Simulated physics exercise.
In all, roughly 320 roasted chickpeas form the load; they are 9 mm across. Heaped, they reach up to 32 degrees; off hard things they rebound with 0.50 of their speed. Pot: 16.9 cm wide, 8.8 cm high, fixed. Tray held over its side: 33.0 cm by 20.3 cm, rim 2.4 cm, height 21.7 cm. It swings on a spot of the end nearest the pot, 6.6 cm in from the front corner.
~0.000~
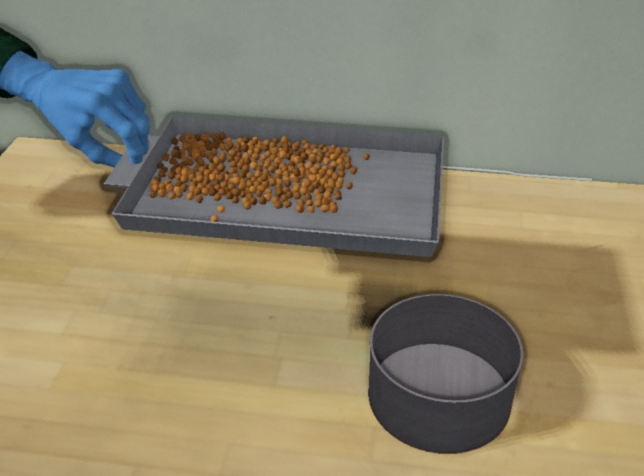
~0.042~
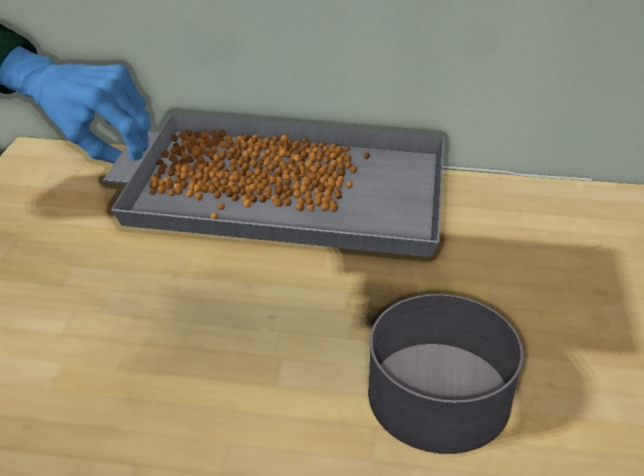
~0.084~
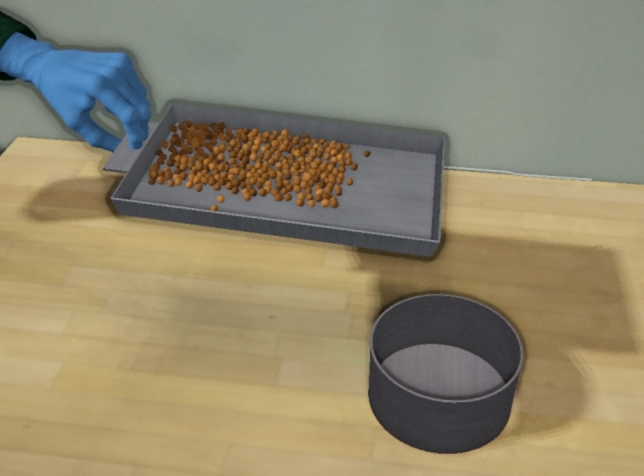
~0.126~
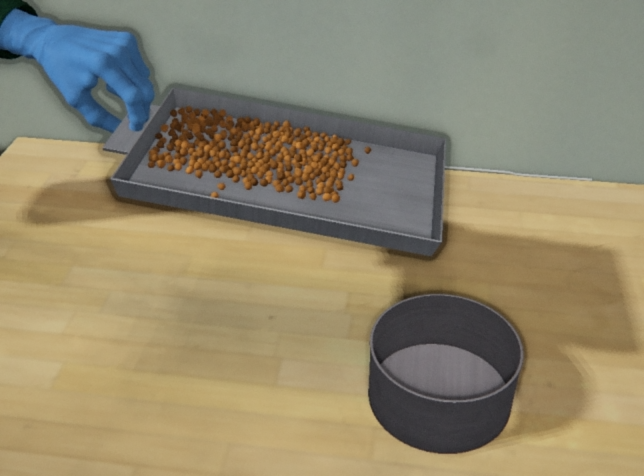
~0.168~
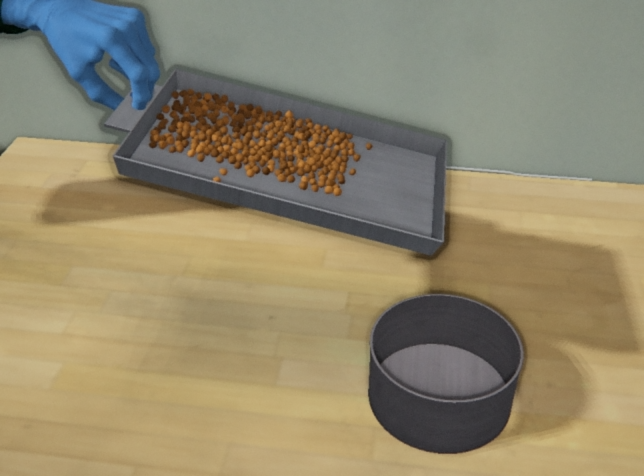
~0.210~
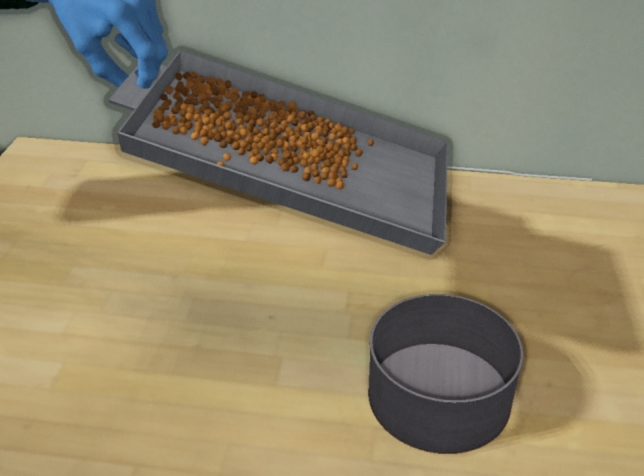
The clip opens on a gray tray of small orange-brown balls above a wooden surface, with an empty round pot at lower right. A blue-gloved hand raises the tray's left end, slowly then faster, until it slants down toward the right, the balls staying bunched near the raised end.
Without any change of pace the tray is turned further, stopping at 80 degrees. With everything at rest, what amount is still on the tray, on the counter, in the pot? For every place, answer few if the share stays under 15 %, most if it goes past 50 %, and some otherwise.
Shares - left on the tray: Some; counter: Most; pot: Few.
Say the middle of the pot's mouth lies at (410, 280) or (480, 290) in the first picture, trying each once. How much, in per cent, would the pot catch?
Roughly 5 and 40 percent.
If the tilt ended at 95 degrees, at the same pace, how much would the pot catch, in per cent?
Share in the pot: Around 10 %.
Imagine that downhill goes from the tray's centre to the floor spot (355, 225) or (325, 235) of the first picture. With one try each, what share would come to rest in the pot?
75 and 70 %.
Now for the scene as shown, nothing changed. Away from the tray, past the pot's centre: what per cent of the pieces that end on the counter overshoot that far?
About 100 per cent.
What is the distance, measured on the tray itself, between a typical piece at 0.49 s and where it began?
Roughly 5 cm.
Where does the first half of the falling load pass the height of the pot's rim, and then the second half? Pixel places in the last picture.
Early: About (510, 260); late: About (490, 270).
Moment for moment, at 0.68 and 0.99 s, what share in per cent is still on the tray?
Close to 90 at the first time and 30 at the second.
Then, at 0.49 s, tilt 48 degrees; the tray holds 100 %, the pot 0 %.
After 0.68 s, tilt 69 degrees; the tray holds 90 %, the pot 0 %.
After 0.99 s, tilt 80 degrees; the tray holds 30 %, the pot 5 %.
In the end, at 1.8 s, tray 25 %, counter 70 %, pot 5 %.
